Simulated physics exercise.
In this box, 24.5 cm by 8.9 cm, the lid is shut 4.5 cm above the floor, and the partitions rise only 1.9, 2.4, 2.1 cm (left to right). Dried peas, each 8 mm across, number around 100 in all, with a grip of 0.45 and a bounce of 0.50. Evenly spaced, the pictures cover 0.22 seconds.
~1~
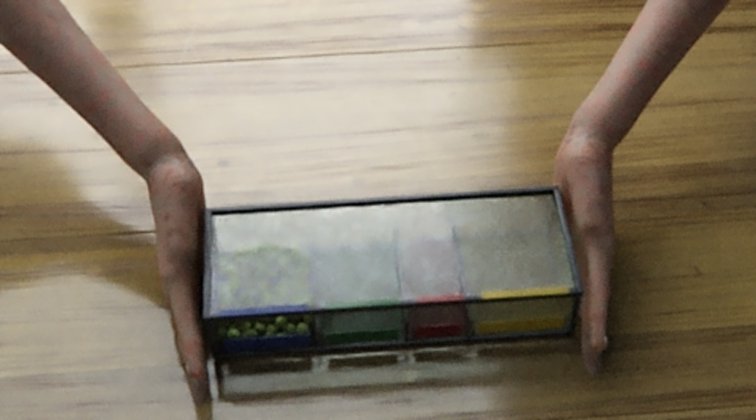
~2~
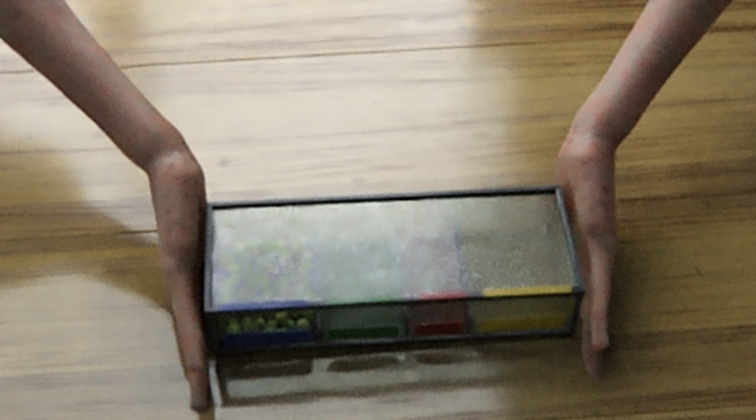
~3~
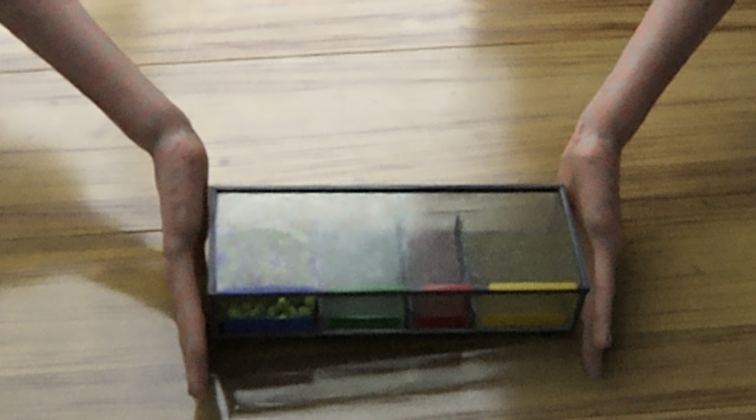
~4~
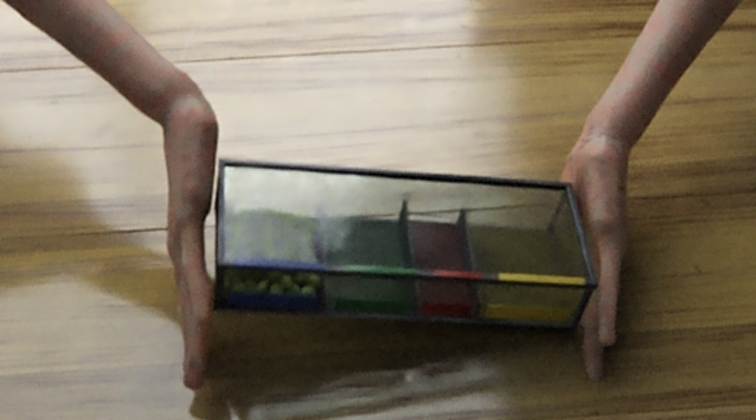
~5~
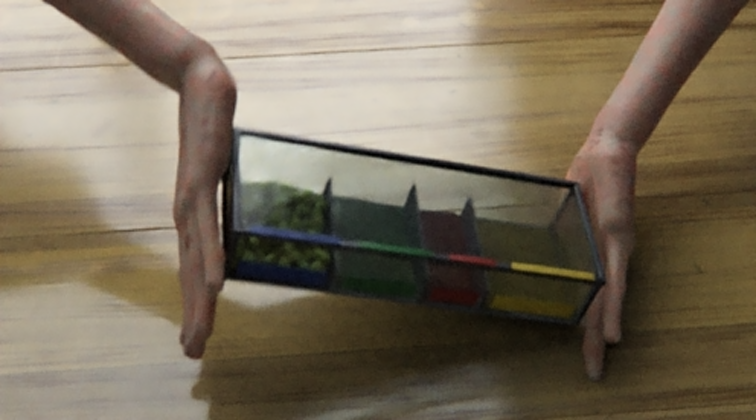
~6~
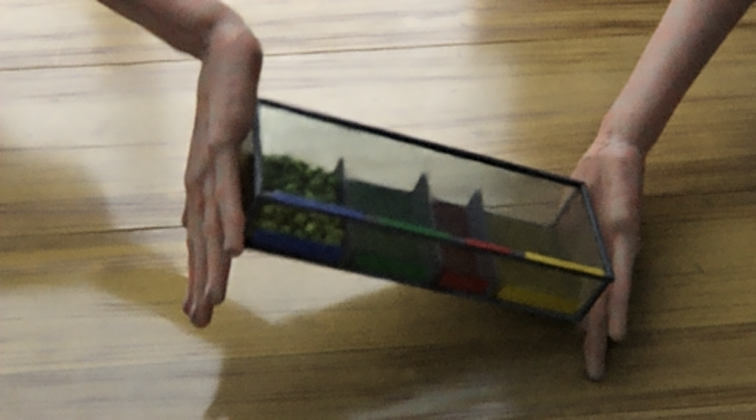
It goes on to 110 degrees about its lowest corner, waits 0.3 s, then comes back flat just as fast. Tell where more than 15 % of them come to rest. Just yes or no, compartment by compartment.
Red compartment gets a no, blue compartment gets a no, green compartment gets a no, yellow compartment gets a yes.
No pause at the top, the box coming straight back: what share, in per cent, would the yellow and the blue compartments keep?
Then yellow keeps 95% and blue keeps 0%.
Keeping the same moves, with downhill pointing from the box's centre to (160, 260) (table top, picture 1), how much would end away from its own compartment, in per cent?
Roughly 0 % of the pieces.
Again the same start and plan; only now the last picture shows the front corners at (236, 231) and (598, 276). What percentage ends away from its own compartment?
My guess is close to 100 per cent.
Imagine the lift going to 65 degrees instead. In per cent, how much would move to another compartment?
Near 50 in a hundred.
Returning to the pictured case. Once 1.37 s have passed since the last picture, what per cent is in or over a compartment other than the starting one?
Roughly 100 percent of it.
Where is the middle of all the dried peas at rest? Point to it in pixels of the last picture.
Approximately (528, 263) in the last view.
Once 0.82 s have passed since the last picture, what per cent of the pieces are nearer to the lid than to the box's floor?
About 80 %.
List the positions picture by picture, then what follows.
Box tilt 0 degrees, front corners at (210, 315) and (577, 290); blue 100 %, in the first picture.
Box tilt 1 degrees, front corners at (211, 309) and (579, 289), in the second picture.
Box tilt 5 degrees, front corners at (215, 291) and (583, 287), lowest corner right back, in the third picture.
Box tilt 11 degrees, front corners at (224, 262) and (591, 283), lowest corner right back, in the fourth picture.
Box tilt 17 degrees, front corners at (240, 229) and (599, 279), lowest corner right back, in the fifth picture.
Box tilt 24 degrees, front corners at (262, 194) and (608, 276), lowest corner right back; blue 100 %, in the sixth picture.
Then, 0.82 s after the last picture, tilt 110 degrees; red 10 %, yellow 85 %.
Then, 1.37 s after the last picture, tilt 57 degrees; yellow 100 %.
Then, 1.97 s after the last picture, tilt 0 degrees; yellow 100 %.
In the end, red 0 %, blue 0 %, green 0 %, yellow 100 %.
